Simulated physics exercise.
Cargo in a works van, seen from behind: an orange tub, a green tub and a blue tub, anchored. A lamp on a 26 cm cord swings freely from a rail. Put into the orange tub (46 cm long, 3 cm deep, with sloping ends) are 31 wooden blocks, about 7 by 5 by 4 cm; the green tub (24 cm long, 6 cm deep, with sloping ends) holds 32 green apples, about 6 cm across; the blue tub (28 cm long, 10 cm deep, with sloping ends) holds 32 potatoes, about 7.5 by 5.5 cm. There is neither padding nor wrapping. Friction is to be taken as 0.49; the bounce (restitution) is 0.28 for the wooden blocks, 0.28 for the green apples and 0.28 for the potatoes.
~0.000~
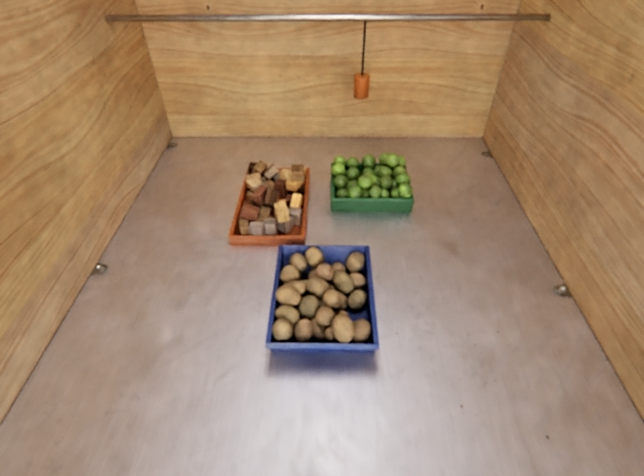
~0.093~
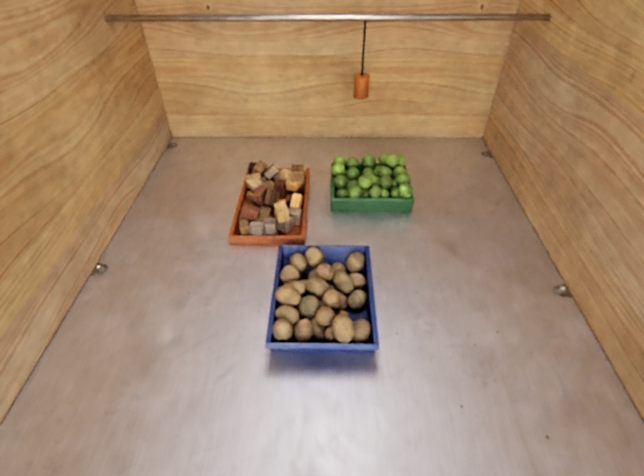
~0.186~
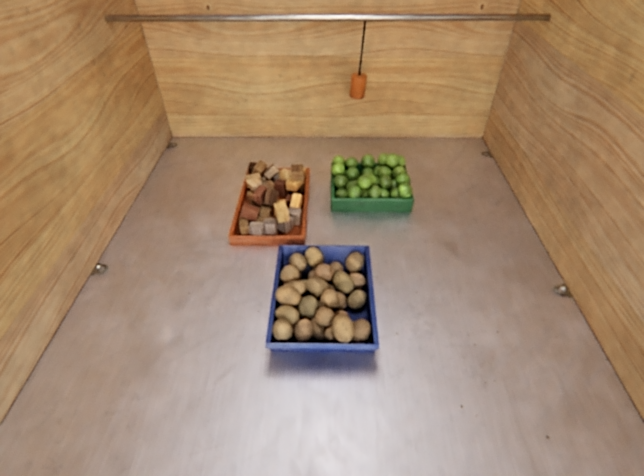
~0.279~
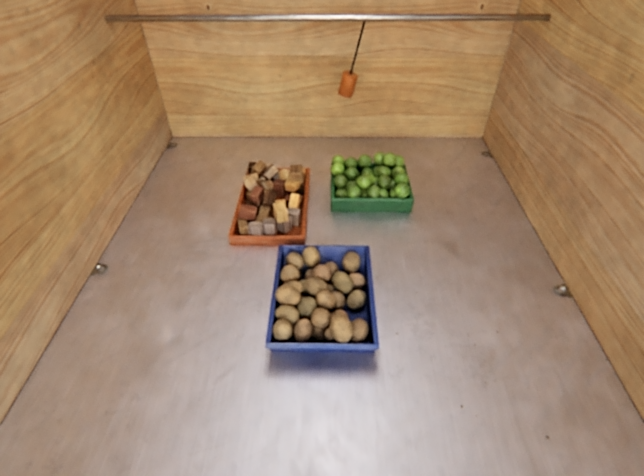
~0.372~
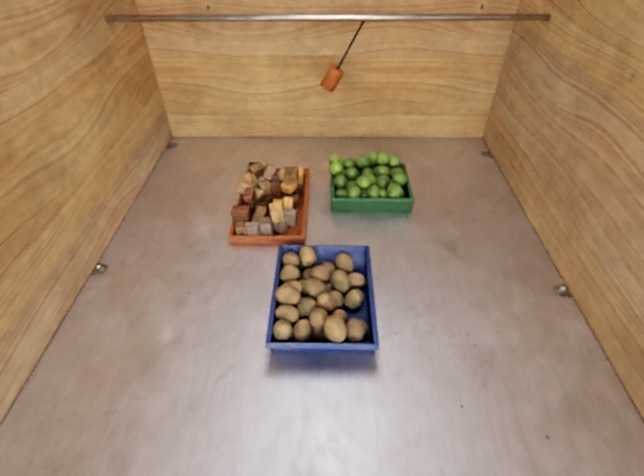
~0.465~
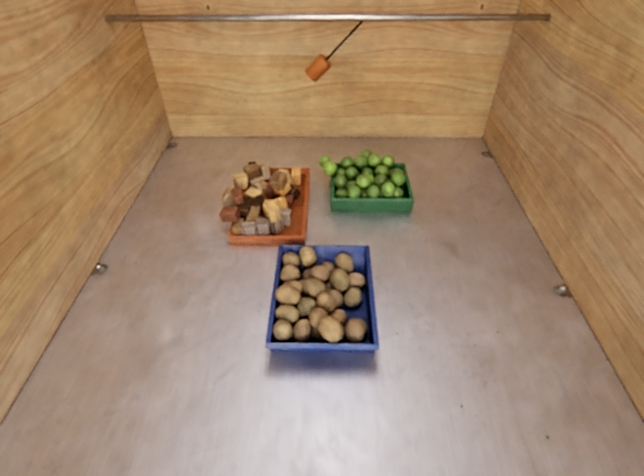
We see orange, green and blue tubs of blocks, green fruit and potatoes standing still in a wood-walled space as a hanging orange lamp swings left, then the contents shift left, some blocks and fruit passing over the tub edges.
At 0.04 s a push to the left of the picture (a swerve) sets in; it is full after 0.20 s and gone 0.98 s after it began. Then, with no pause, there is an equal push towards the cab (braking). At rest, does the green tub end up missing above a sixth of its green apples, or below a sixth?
The one-sixth line is crossed.
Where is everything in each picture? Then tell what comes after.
In the first picture (we follow the rim corner now nearest the camera, unless another is named), green tub at (412, 198); orange tub (by its farthest rim corner) at (249, 169); lamp swung 0°; nothing out yet.
Green tub at (412, 198); lamp swung 0°, in the second picture.
Green tub at (412, 198); lamp swung 3°, in the third picture.
Green tub at (412, 198); lamp swung 13°, in the fourth picture.
Green tub at (412, 198); lamp swung 28°, in the fifth picture.
Green tub at (412, 198); orange tub at (249, 169); lamp swung 44°; 6 out, the lowest block at (230, 196), in the sixth picture.
After 0.80 s, 6 of 31 out of the orange tub, 4 of 32 out of the green tub and 0 of 32 out of the blue tub.
After 1.22 s, 7 of 31 out of the orange tub, 6 of 32 out of the green tub and 0 of 32 out of the blue tub.
After 1.81 s, 7 of 31 out of the orange tub, 8 of 32 out of the green tub and 0 of 32 out of the blue tub.
When it is over (at 2.56 s), 7 of 31 out of the orange tub, 8 of 32 out of the green tub and 0 of 32 out of the blue tub. Asked share, 8 of 32, 25 per cent.
